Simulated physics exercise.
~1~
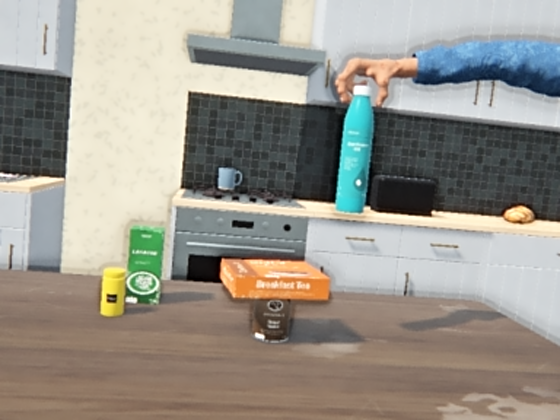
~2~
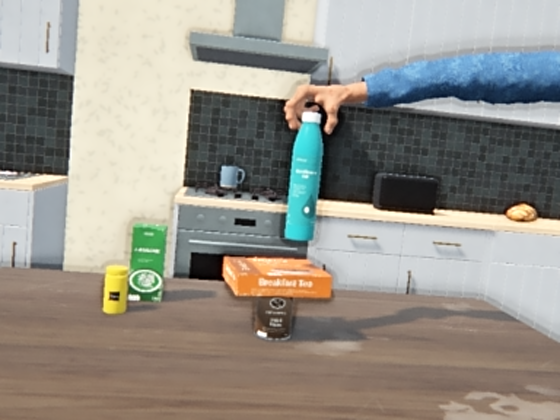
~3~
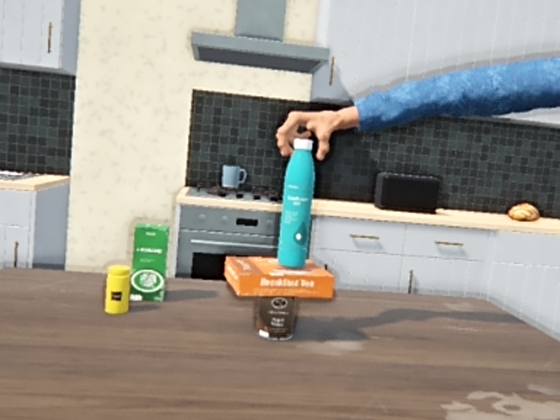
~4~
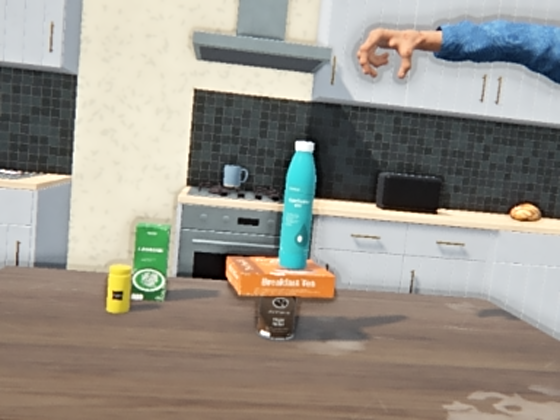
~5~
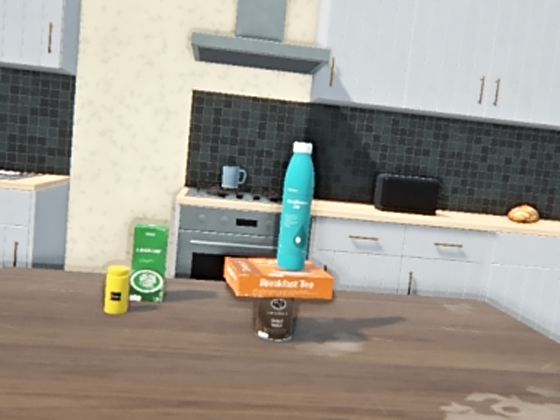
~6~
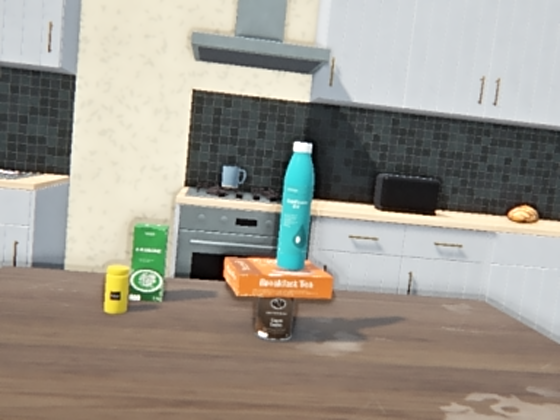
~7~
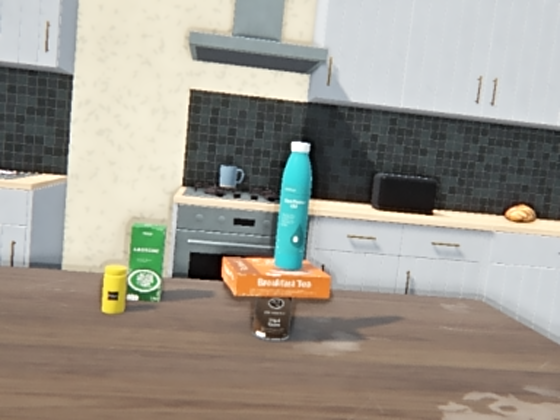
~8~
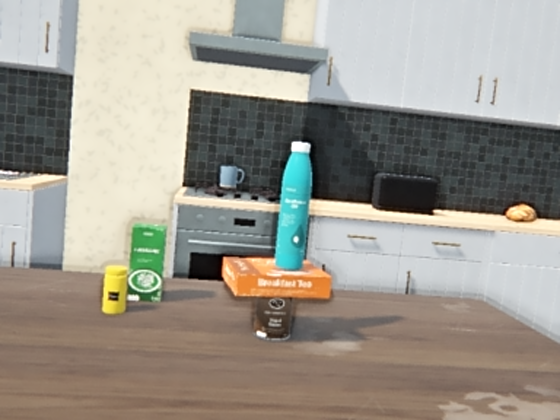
In a kitchen, a hand sets a turquoise bottle on an orange packet, where it stays balanced.
